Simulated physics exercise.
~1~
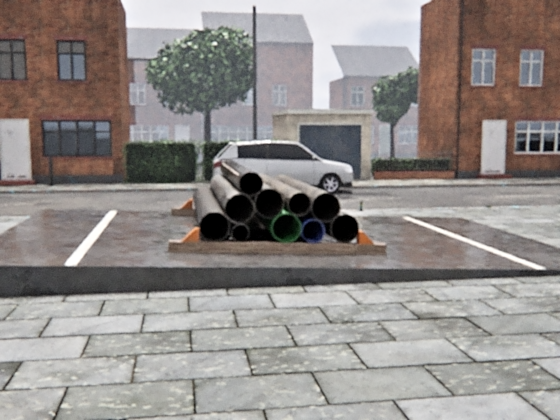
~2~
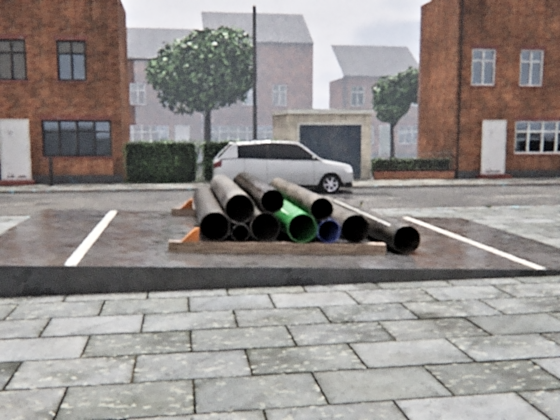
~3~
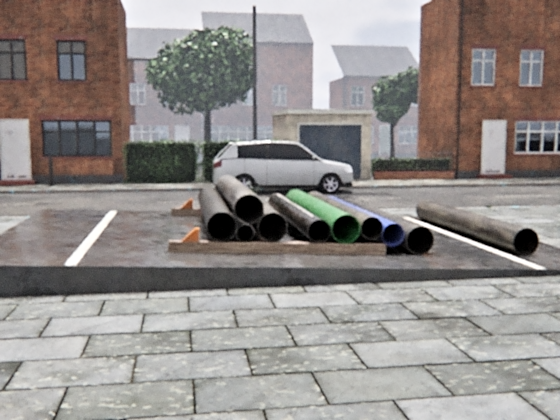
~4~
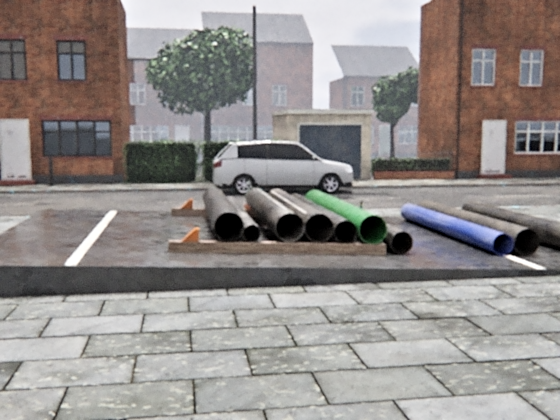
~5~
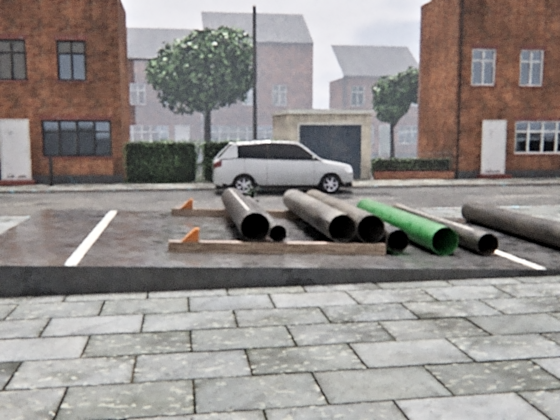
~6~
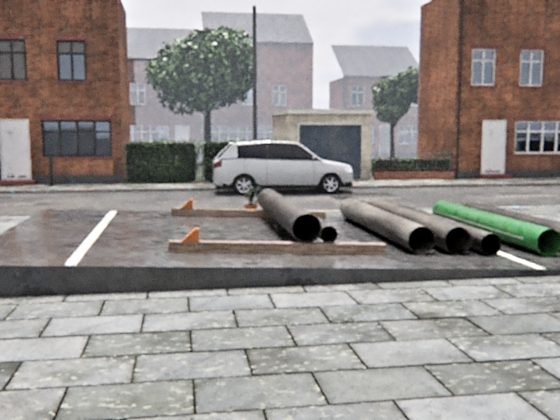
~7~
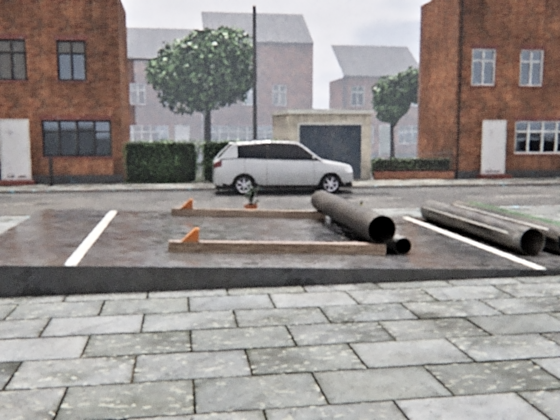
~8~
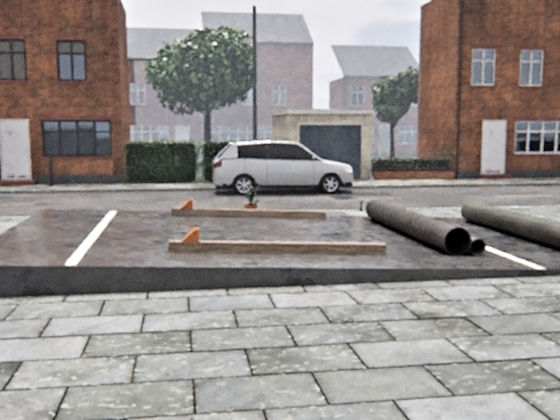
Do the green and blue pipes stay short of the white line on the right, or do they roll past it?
Both of them roll past the right white line, the blue pipe first and the green one after it.
